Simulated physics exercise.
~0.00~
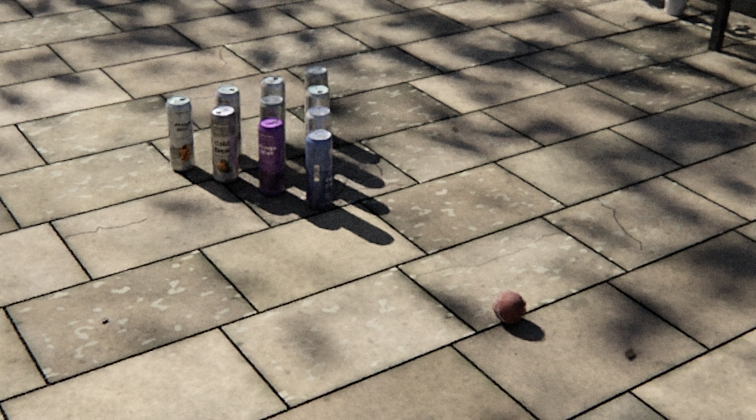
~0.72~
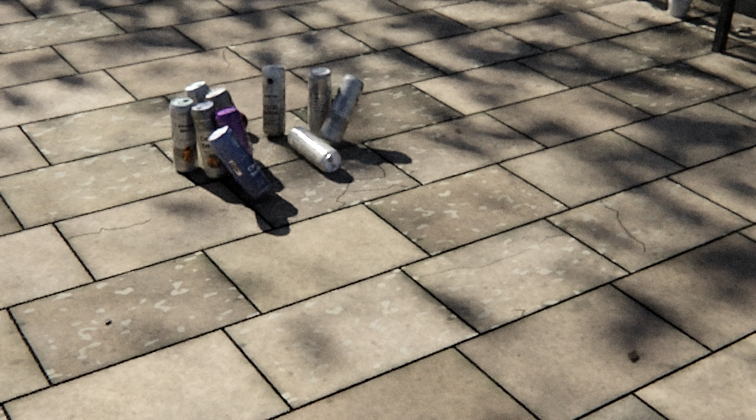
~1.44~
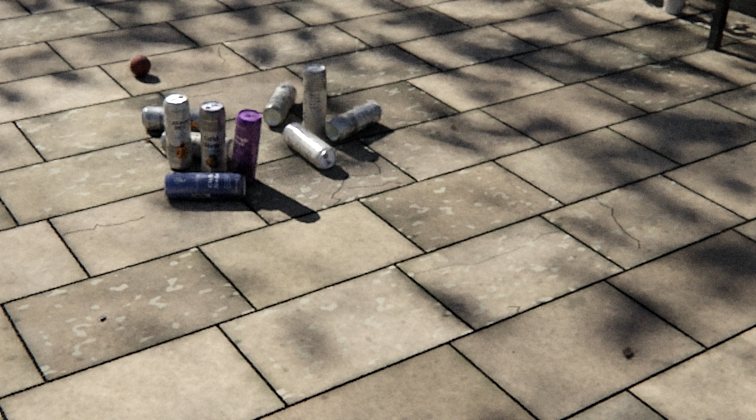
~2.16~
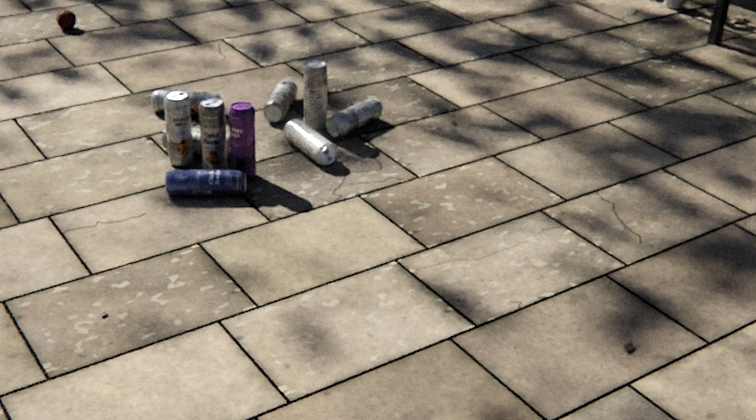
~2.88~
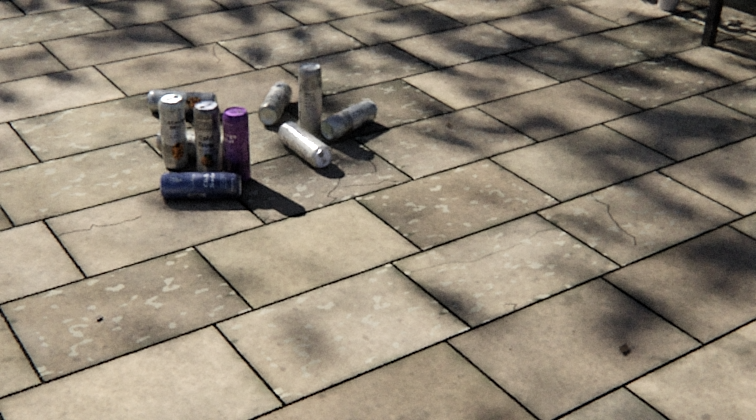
In the video, a reddish ball rolls across sunlit paving into a cluster of upright cans, knocking several over, including a blue one, then rolls away toward the upper left and out of view, leaving a purple can and a few others standing among the fallen ones.
